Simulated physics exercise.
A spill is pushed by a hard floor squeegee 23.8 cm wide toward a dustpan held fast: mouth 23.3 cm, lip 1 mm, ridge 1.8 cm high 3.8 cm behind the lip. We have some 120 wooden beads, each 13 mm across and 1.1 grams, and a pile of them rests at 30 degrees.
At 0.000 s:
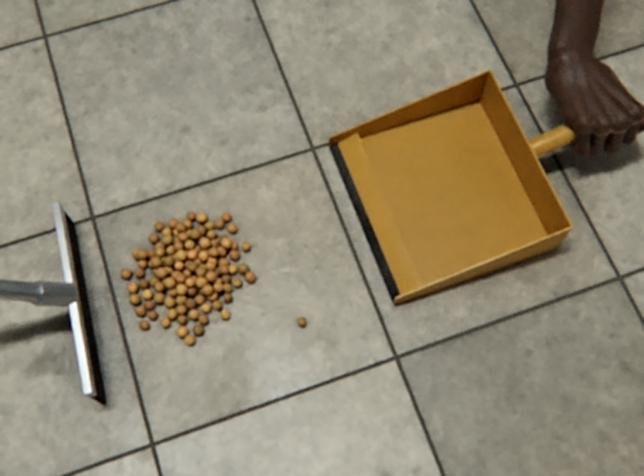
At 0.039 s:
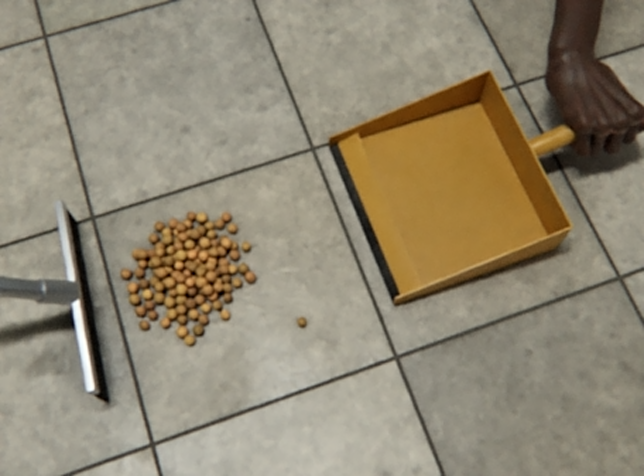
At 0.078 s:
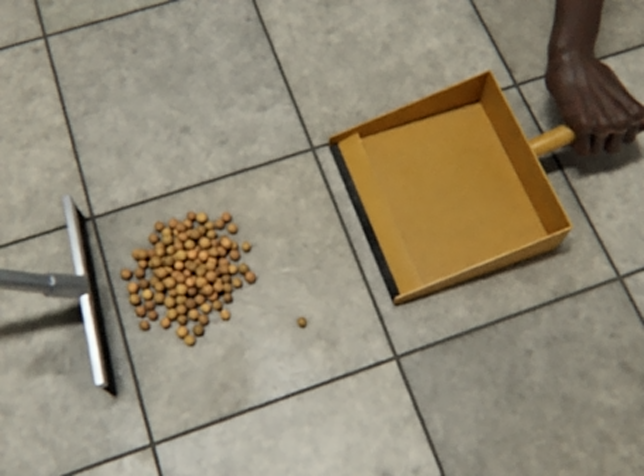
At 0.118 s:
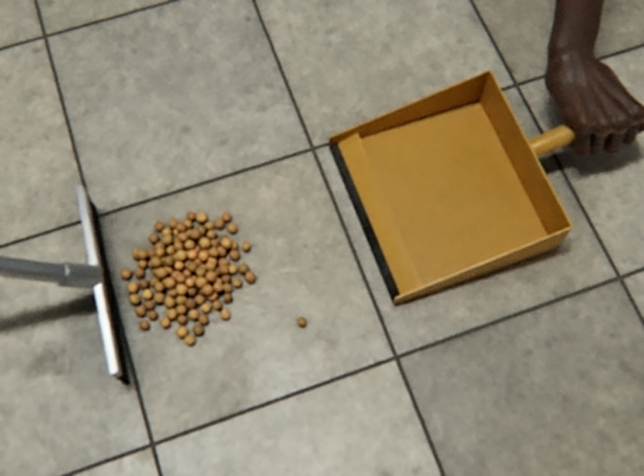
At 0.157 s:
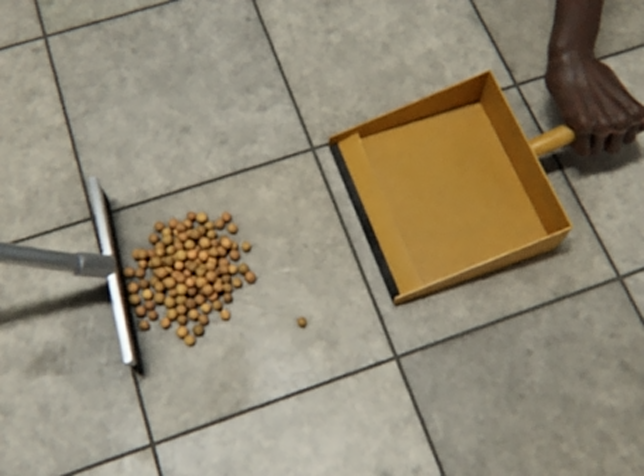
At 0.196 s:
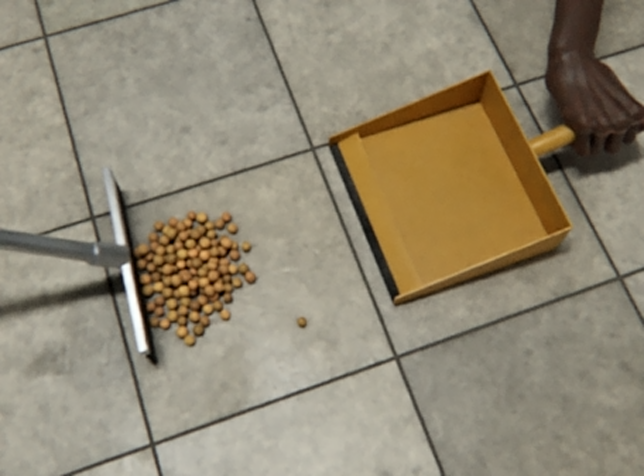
Hand holding a yellow dustpan still on grey tiles while a squeegee slides in from the left, nudging a pile of wooden beads.
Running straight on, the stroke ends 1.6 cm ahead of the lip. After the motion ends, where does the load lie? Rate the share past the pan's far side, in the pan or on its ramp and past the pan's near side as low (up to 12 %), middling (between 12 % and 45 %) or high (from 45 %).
Shares - past the pan's far side: Middling; in the pan or on its ramp: Middling; past the pan's near side: Low.
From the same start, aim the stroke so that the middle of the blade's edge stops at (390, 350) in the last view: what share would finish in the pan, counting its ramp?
Roughly 15 percent.
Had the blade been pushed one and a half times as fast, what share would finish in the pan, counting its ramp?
In that case roughly 25 percent.
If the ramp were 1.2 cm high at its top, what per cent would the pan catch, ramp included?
Roughly 20 per cent.
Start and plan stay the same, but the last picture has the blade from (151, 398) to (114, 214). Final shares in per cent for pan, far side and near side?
Pan: 20, far side: 0, near side: 25.
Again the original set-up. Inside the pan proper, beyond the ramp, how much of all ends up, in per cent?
About 5 %.
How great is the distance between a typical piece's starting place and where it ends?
I'd say near 22 cm.
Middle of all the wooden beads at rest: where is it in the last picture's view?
Roughly (348, 204).
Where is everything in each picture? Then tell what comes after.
The first frame shows blade from (90, 392) to (59, 209), moved 0.0 cm, 0 of the pieces shifted so far; middle of the pieces at (187, 274); pan at (453, 192).
The second frame shows blade from (93, 390) to (62, 208), moved 0.4 cm, 0 of the pieces shifted so far; middle of the pieces at (187, 274).
The third frame shows blade from (102, 383) to (70, 202), moved 1.5 cm, 0 of the pieces shifted so far; middle of the pieces at (187, 274).
The fourth frame shows blade from (116, 372) to (82, 193), moved 3.4 cm, 0 of the pieces shifted so far; middle of the pieces at (187, 274).
The fifth frame shows blade from (130, 361) to (96, 184), moved 5.3 cm, 1 of the pieces shifted so far; middle of the pieces at (187, 274).
The sixth frame shows blade from (145, 350) to (109, 175), moved 7.3 cm, 36 of the pieces shifted so far; middle of the pieces at (194, 271); pan at (453, 192). The blade's pace is about 0.50 m/s, heading 21 degrees away from the viewer's side.
After 0.47 s, middle of the blade 16 cm from the lip; 0 % over the lip, far side 5 %, near side 0 %.
After 0.66 s, middle of the blade 7 cm from the lip; 0 % over the lip, far side 15 %, near side 0 %.
After 0.96 s, middle of the blade 2 cm from the lip; 20 % over the lip, far side 20 %, near side 0 %.
By 1.6 s all is still; far side 20 %, pan 20 %, near side 5 %, in front of the lip or behind the blade 55 %.
